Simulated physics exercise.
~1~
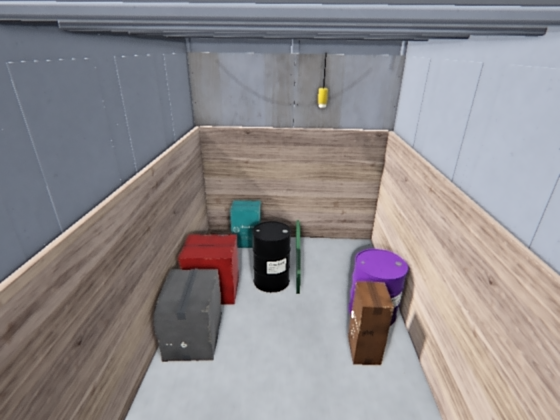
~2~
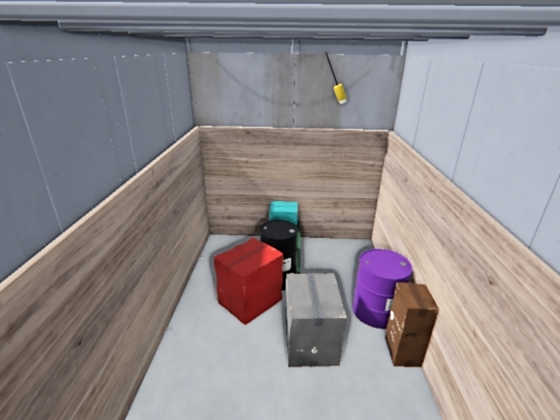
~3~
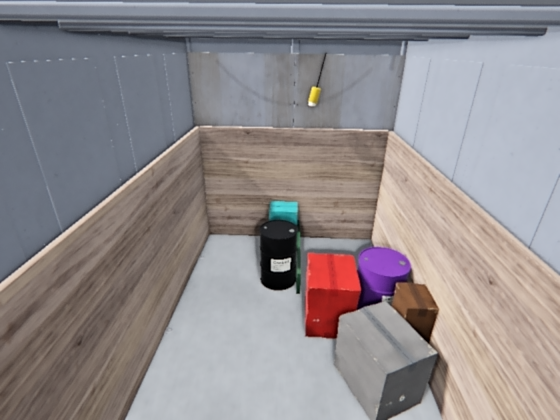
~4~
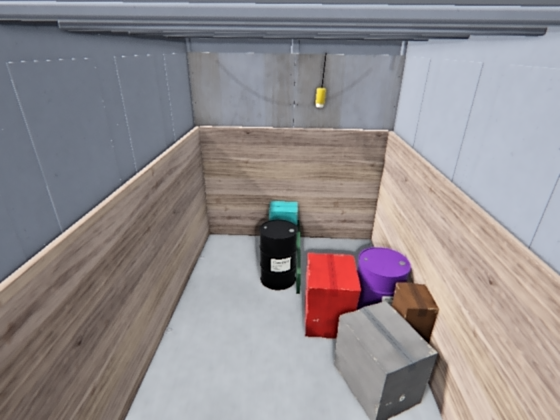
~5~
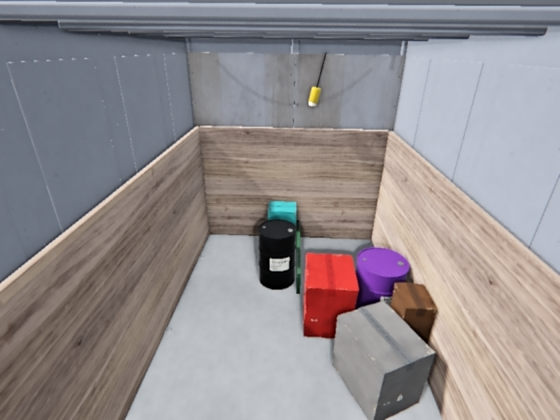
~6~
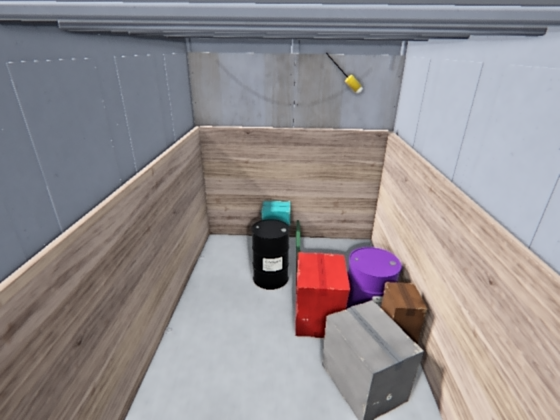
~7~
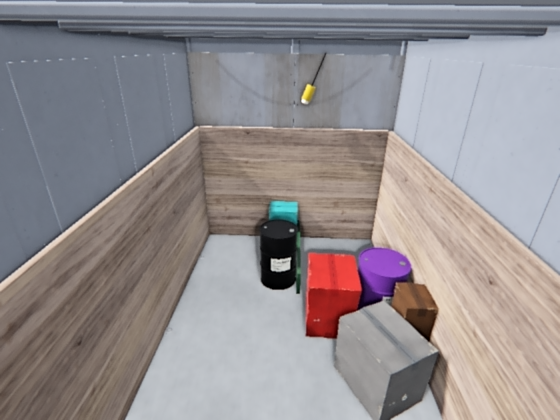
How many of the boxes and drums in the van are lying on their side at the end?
None of them are lying on their side. All the boxes and drums, which stand upright at the start, are still upright at the end.
